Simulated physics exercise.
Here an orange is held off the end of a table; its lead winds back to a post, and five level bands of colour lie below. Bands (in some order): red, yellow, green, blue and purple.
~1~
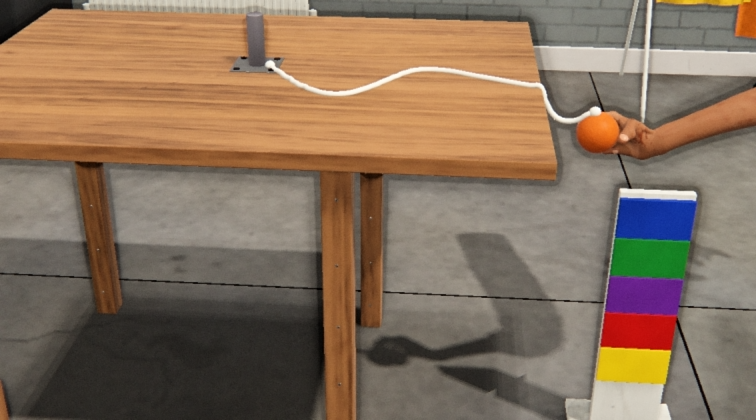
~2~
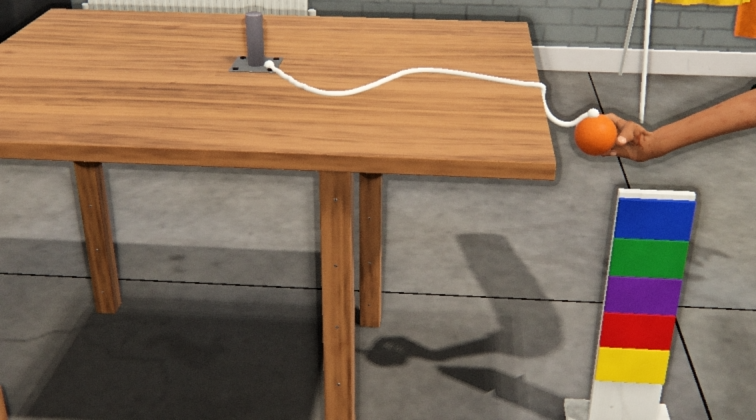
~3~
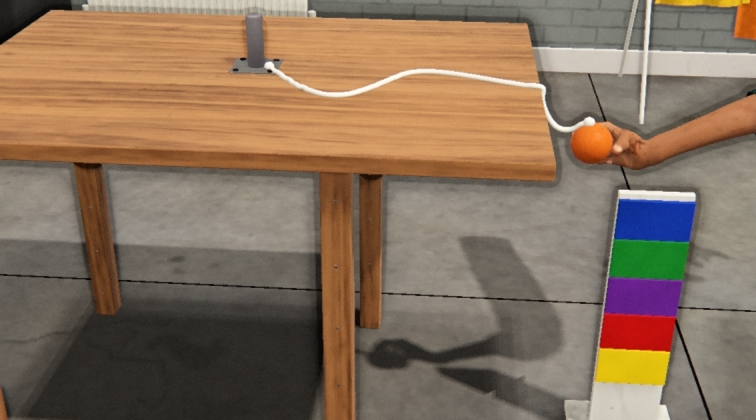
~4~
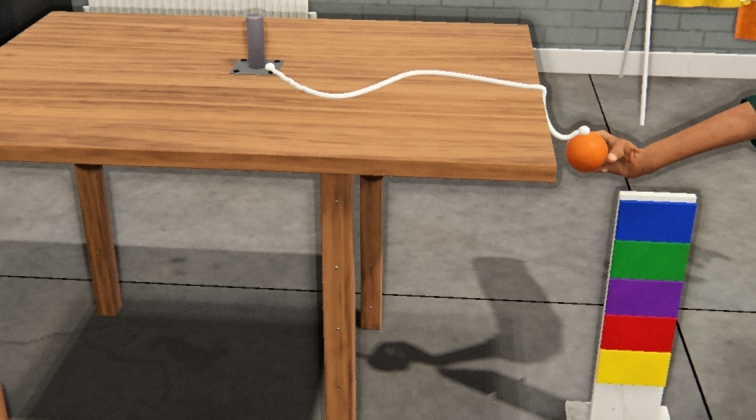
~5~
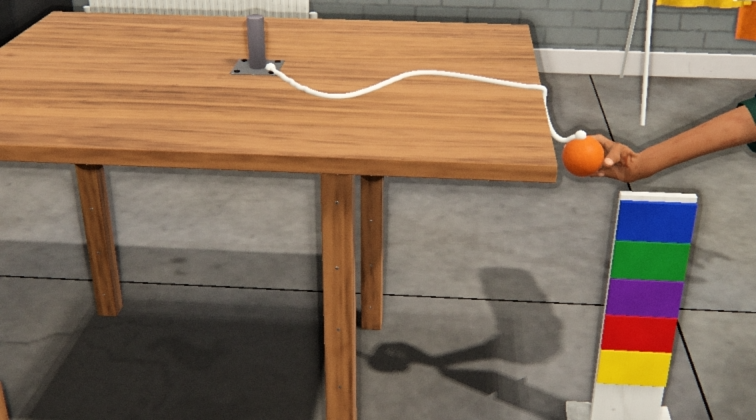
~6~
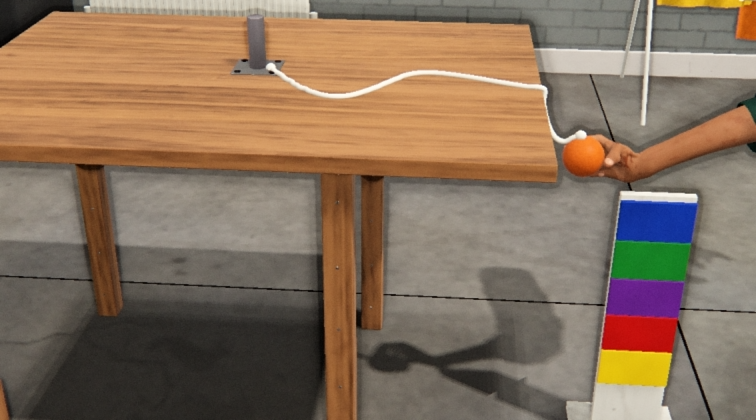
In this clip, a hand holds an orange ball tied to a white cord beyond a wooden table's right edge, above a stand with coloured bands, and moves it slightly down and left before keeping it nearly still.
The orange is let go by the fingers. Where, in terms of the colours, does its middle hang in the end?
The green one.
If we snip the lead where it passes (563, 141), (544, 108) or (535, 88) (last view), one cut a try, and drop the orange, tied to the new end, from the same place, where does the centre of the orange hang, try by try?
About (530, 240) first, then about (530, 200), and finally about (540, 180).
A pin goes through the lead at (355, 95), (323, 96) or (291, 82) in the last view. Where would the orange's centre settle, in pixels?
Respectively (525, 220), (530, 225) and (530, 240).
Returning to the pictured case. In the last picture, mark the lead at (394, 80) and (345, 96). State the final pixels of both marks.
Near (456, 84) and (389, 78).
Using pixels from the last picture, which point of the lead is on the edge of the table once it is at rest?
Look near (470, 78).
A little later, orange near (555, 249); level with green.
Next, orange near (501, 247); level with green.
Later still, orange near (522, 256); level with green.
When it is over, orange near (536, 258); level with green. The lead holds its middle at green.
